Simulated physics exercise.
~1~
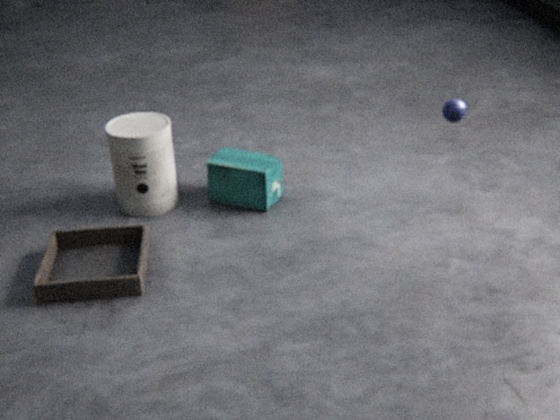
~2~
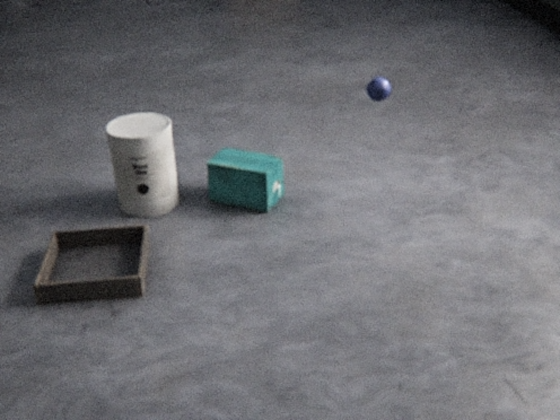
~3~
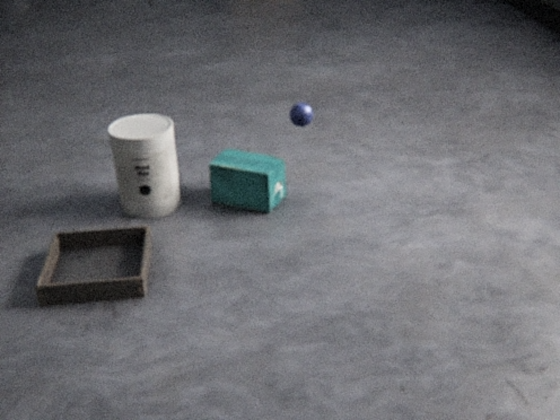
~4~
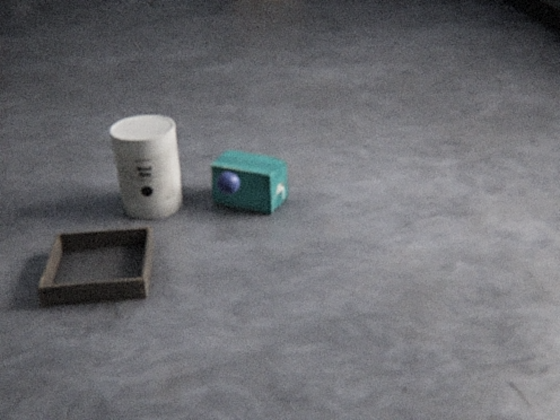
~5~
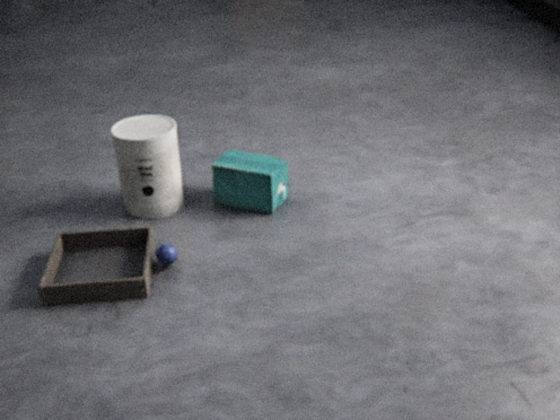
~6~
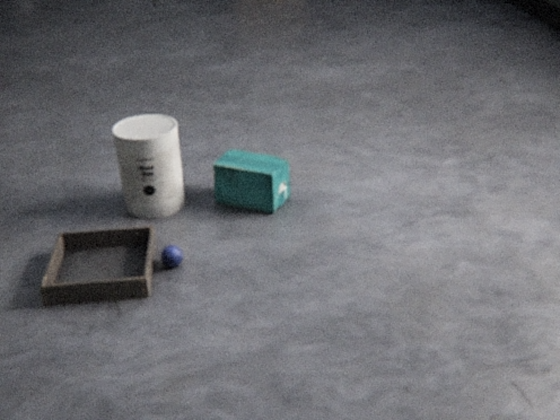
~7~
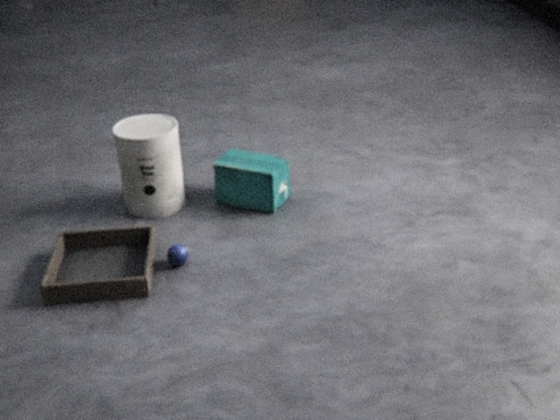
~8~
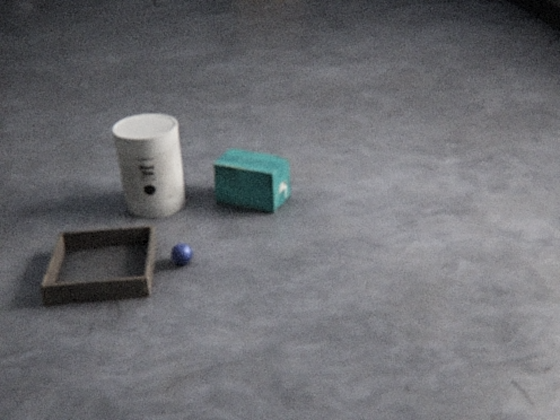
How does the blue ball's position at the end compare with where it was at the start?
At the start the blue ball was up in the air on the right side, well away from the other objects. By the end it was on the floor at the lower left, just to the right of the open brown box.
A small blue ball flew in from the right, dropped down past the front of the turquoise box, and landed beside the open brown box near the white pail, then edged slightly right and ended up outside it on the floor.
